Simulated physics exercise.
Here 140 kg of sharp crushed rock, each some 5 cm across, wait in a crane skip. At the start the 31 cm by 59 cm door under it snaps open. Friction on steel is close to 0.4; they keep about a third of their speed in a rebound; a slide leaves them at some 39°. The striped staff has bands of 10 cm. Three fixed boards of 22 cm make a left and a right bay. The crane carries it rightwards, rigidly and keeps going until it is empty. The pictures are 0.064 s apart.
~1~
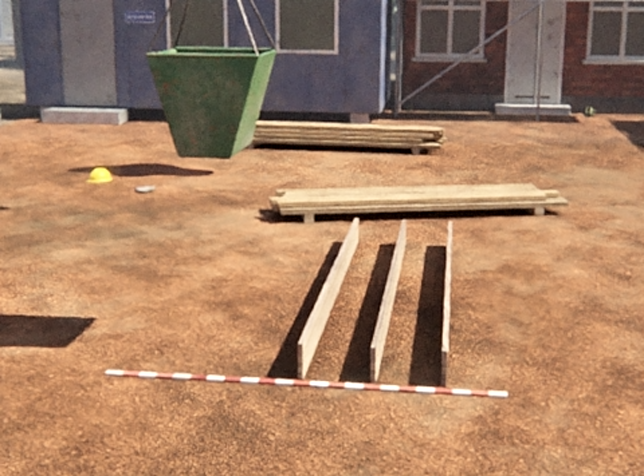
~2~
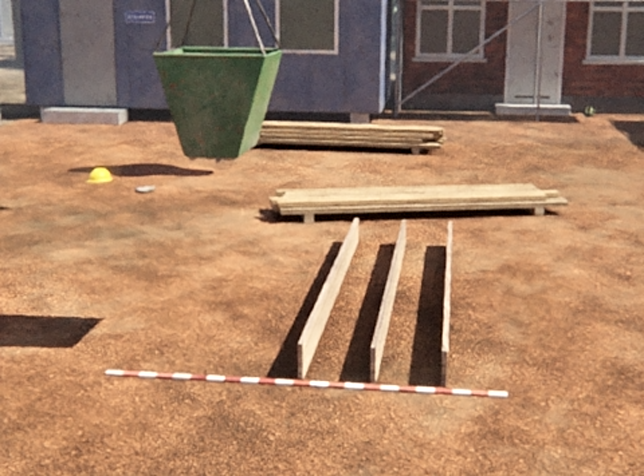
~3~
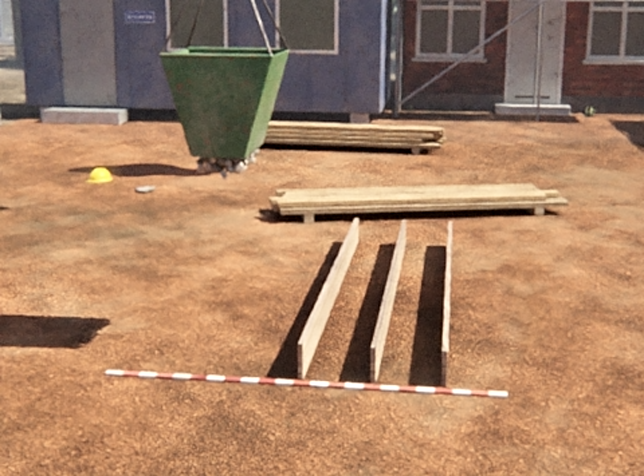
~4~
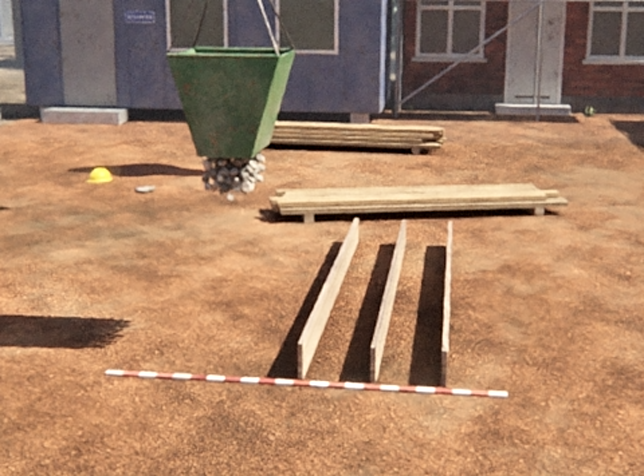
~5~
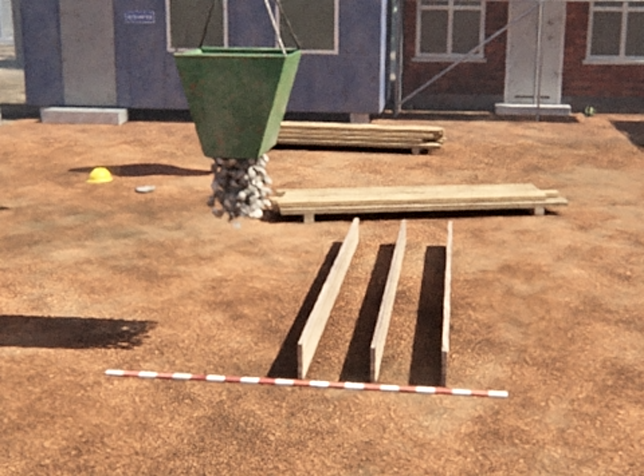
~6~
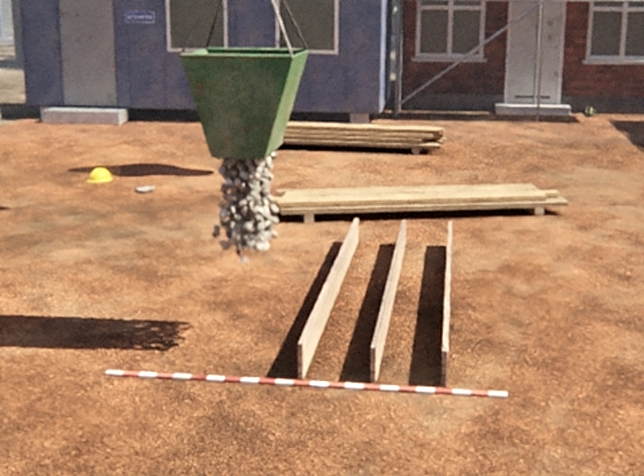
The clip opens on a green skip hanging from cables above a dirt yard with stacked planks, three upright boards and a striped staff. The skip drifts slowly rightwards, its shadow sliding along the ground, as grey crushed rock emerges from its underside and pours downwards in a steadily lengthening stream.
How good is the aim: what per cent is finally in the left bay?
Some 6 per cent of it.
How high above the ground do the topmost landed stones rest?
About 28 cm.
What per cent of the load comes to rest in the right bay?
Near 0 in a hundred.
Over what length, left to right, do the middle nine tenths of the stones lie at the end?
About 70 cm.
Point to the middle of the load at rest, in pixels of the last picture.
Their middle is at about (279, 331).
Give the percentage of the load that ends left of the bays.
Near 95 in a hundred.
Then, 0.4 s after the last picture, 0 % in the crane skip, 100 % falling or lying left of the bays; the stones farthest right are at (309, 324).
Then, 0.8 s after the last picture, 0 % in the crane skip, 94 % falling or lying left of the bays, 6 % falling or lying in the left bay; the stones farthest right are at (373, 337).
Then, 1.4 s after the last picture, 0 % in the crane skip, 94 % falling or lying left of the bays, 6 % falling or lying in the left bay; the stones farthest right are at (378, 326).
Then, 2.3 s after the last picture, 0 % in the crane skip, 94 % falling or lying left of the bays, 6 % falling or lying in the left bay; the stones farthest right are at (378, 326).
Then, 4.2 s after the last picture, 0 % in the crane skip, 94 % left of the bays, 6 % in the left bay; the stones farthest right are at (378, 326).
